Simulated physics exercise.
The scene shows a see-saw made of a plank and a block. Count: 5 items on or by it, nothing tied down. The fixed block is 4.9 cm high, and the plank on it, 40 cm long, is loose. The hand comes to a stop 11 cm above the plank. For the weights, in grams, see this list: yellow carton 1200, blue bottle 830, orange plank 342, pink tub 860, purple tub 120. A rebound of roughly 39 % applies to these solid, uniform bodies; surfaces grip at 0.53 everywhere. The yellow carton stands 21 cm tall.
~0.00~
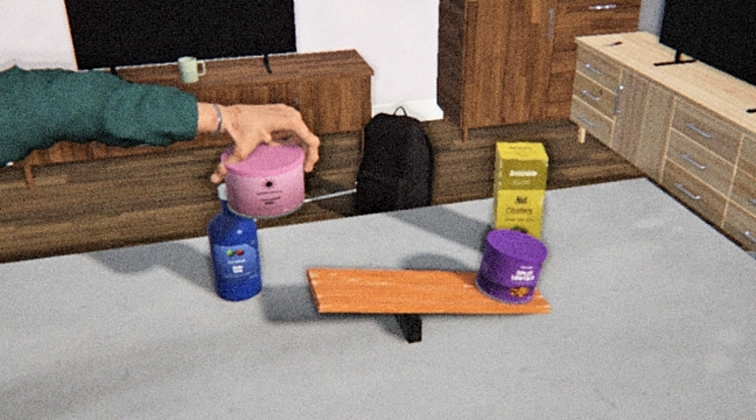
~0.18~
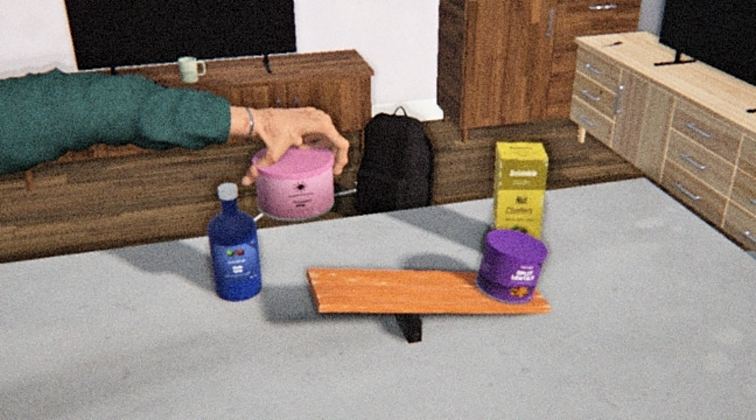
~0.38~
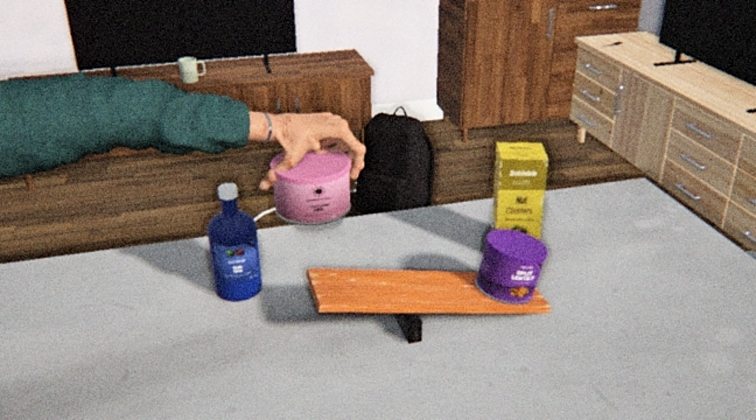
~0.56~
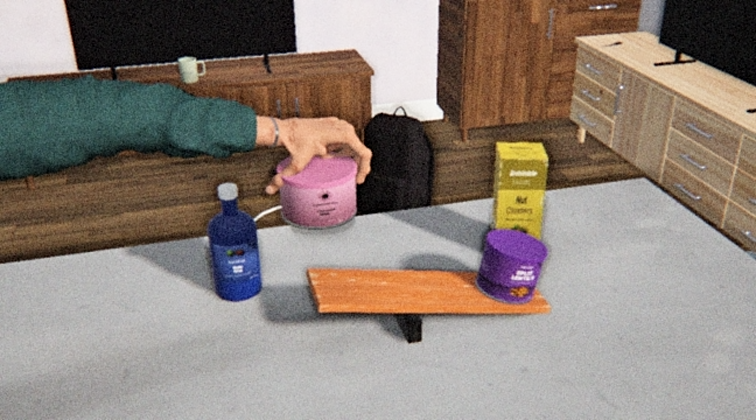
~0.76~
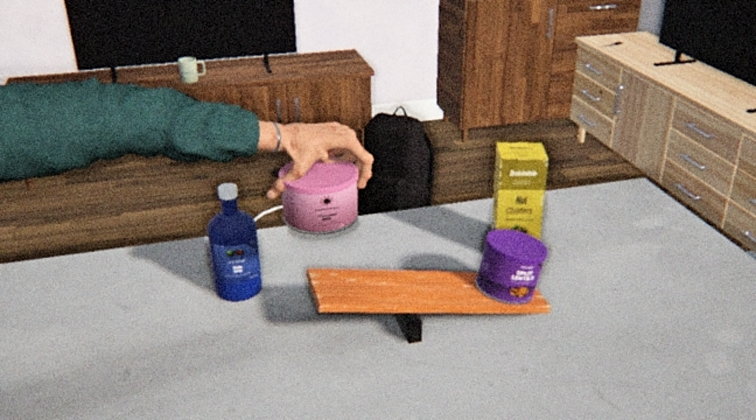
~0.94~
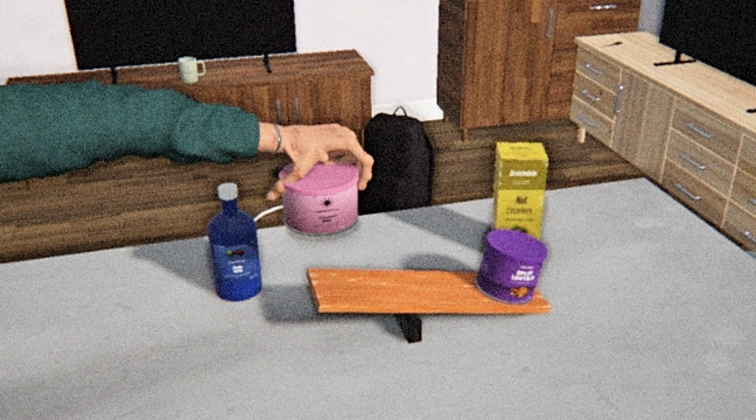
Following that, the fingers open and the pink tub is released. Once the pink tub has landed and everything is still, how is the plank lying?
The plank is tilted as at the start.
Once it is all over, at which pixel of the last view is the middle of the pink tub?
About (271, 312).
After 1.24 s, plank at 22°, tipped the other way; pink tub 17° off upright near (312, 301); purple tub 42° off upright.
After 1.44 s, plank at 9°, leaning as at the start; pink tub 53° off upright near (294, 301); purple tub on its side.
After 1.64 s, plank at 8°, leaning as at the start; pink tub on its side near (269, 311); purple tub on its side.
In the end (2.4 s), plank at 10°, leaning as at the start; toppled on the table or plank, pink tub and purple tub; the other 3 under 4 cm from the start. At the end, from the last picture's camera, pink tub near (271, 312). The plank lies as before.
